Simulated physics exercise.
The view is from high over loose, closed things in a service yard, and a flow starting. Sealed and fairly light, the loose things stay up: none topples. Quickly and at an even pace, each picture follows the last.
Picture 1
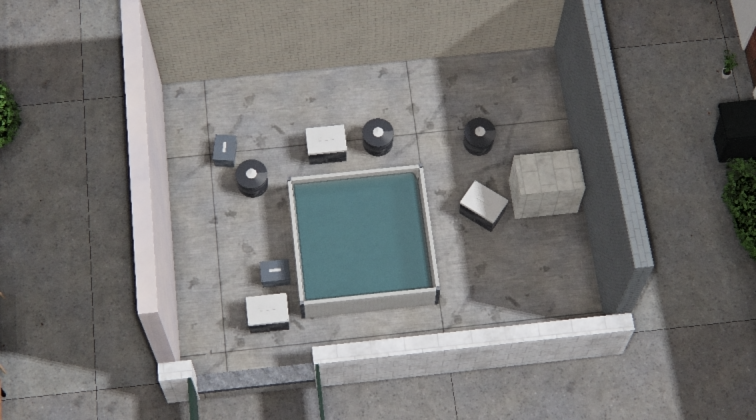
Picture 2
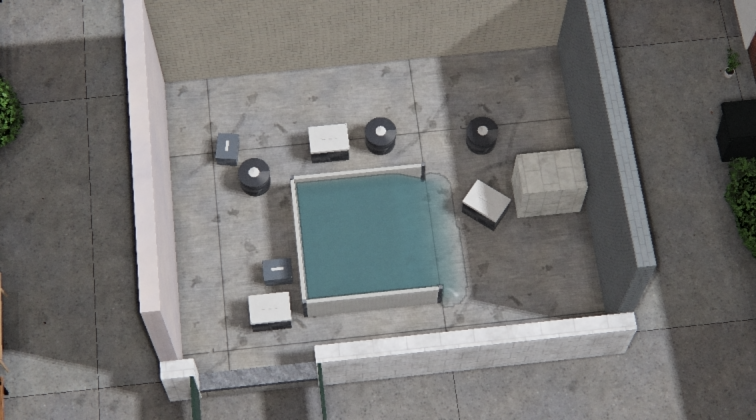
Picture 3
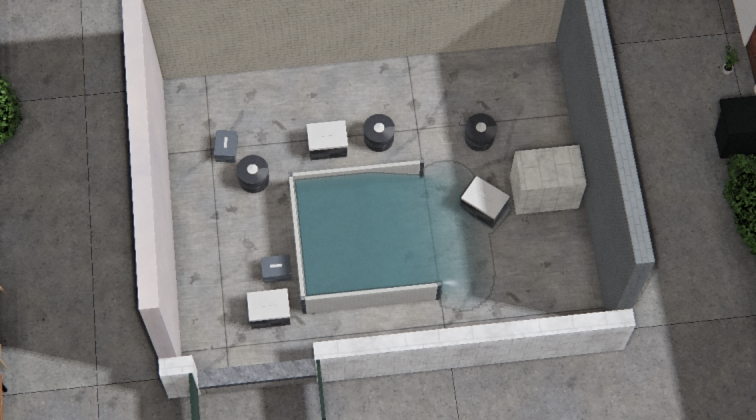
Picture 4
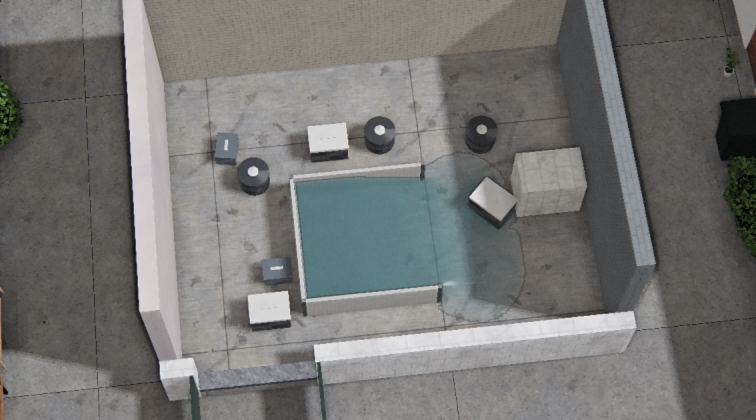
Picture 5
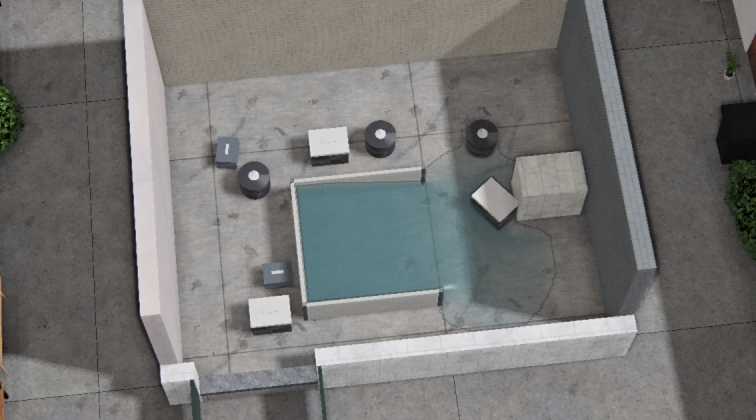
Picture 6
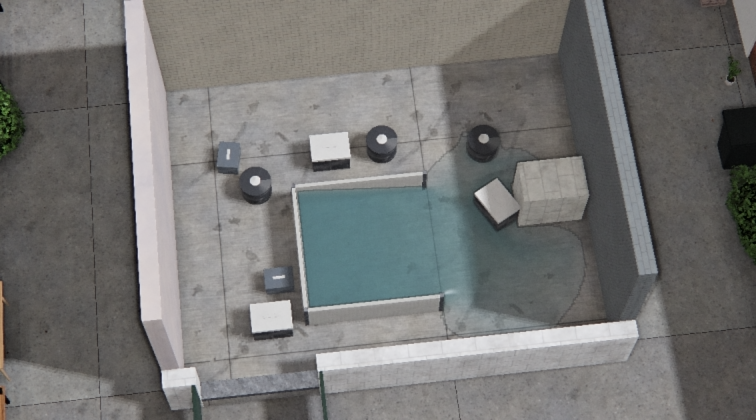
In a walled yard, water spreads rightward from an opened pool and nudges a pale box.
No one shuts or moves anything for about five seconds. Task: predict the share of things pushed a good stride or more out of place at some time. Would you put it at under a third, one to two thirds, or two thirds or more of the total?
I would put it at under a third of the total.
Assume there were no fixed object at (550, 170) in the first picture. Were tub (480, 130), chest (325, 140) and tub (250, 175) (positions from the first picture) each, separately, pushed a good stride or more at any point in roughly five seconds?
Here's how it goes one after another: Remained close, remained close and remained close.
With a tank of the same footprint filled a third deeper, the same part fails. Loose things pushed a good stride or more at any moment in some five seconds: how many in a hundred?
I reckon 20 per cent of the loose things.
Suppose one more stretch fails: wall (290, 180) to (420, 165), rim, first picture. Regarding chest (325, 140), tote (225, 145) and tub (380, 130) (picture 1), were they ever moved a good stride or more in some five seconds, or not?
First covers that distance, second covers that distance, third covers that distance.
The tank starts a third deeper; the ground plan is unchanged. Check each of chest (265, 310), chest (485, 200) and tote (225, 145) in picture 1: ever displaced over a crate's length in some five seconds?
The first stopped before it, the second reached the mark, the third stopped before it.
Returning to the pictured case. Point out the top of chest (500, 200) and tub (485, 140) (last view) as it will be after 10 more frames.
Close to (534, 123), and close to (482, 104).
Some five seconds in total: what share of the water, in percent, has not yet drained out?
Roughly 100 in a hundred.
A moment on, 0 of 8 are well off their spots; 1 afloat.
Next, 2 of 8 are well off their spots; 0 afloat.
Later, 2 of 8 are well off their spots; 1 afloat.
In the end, 2 of 8 are well off their spots, and 2 have been at some point; 1 afloat.
